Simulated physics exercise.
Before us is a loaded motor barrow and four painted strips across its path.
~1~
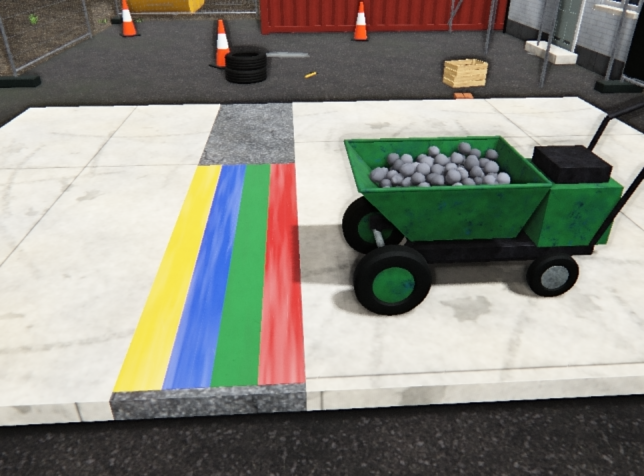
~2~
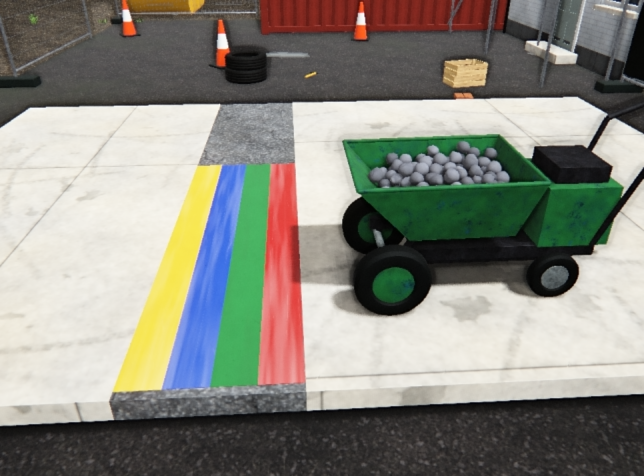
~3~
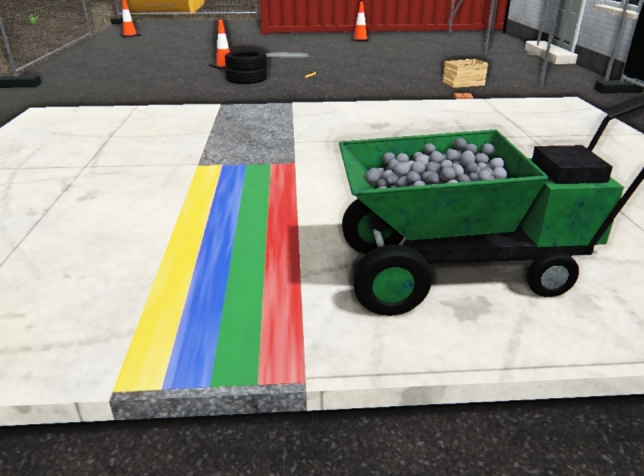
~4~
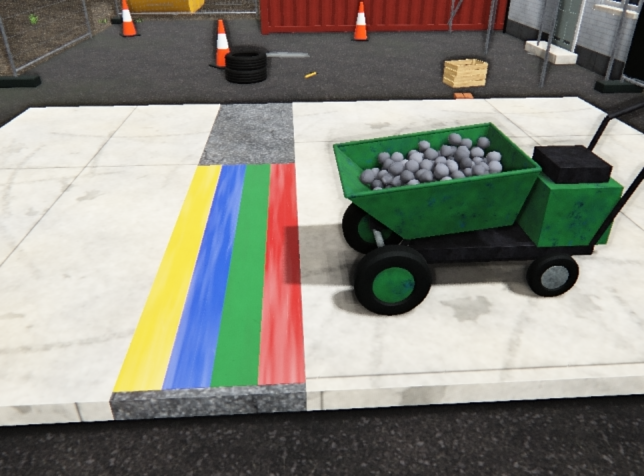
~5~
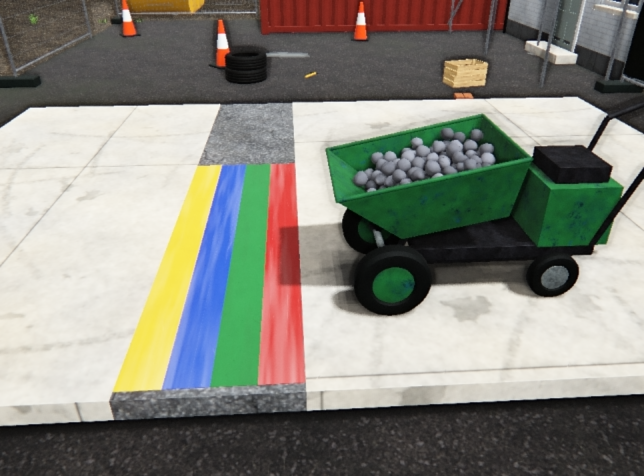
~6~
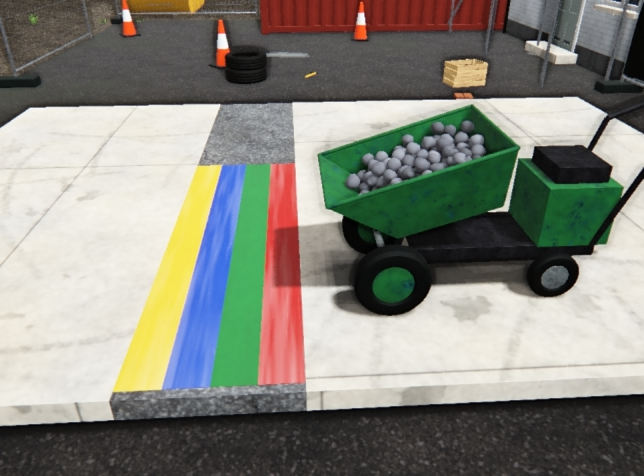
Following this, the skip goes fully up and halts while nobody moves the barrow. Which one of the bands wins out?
Green wins out.
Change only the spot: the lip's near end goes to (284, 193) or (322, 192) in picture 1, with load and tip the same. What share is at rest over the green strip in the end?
You'd see around 0 per cent the first time and around 20 per cent the second.
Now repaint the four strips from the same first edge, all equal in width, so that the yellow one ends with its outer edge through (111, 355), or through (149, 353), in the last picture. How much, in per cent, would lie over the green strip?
The first painting gives around 40 per cent, the second around 30 per cent.
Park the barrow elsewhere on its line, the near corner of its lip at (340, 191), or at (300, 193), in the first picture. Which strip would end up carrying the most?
On the first try it comes out as the strip in green, and on the second as the blue one.
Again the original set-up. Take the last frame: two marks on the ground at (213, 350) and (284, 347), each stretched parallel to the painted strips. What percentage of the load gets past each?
I'd say about 30 and about 80 in a hundred.
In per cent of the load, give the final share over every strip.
I'd put the red strip near 20, the green strip near 35, the blue strip near 20 and the yellow strip near 10.
Soon after the last picture, skip tipped steeply; all in the skip.
A little later, skip tipped steeply; most in the skip; a small part over the red strip; a small part over the green strip; a stray few falling.
Later still, skip tipped right over; about a quarter in the skip; about a quarter over the red strip; about a third over the green strip; about a quarter over the blue strip; a small part over the yellow strip; a stray few off the paint.
By the end, skip tipped right over; a small part in the skip; about a quarter over the red strip; about a third over the green strip; about a quarter over the blue strip; a small part over the yellow strip; a stray few off the paint.
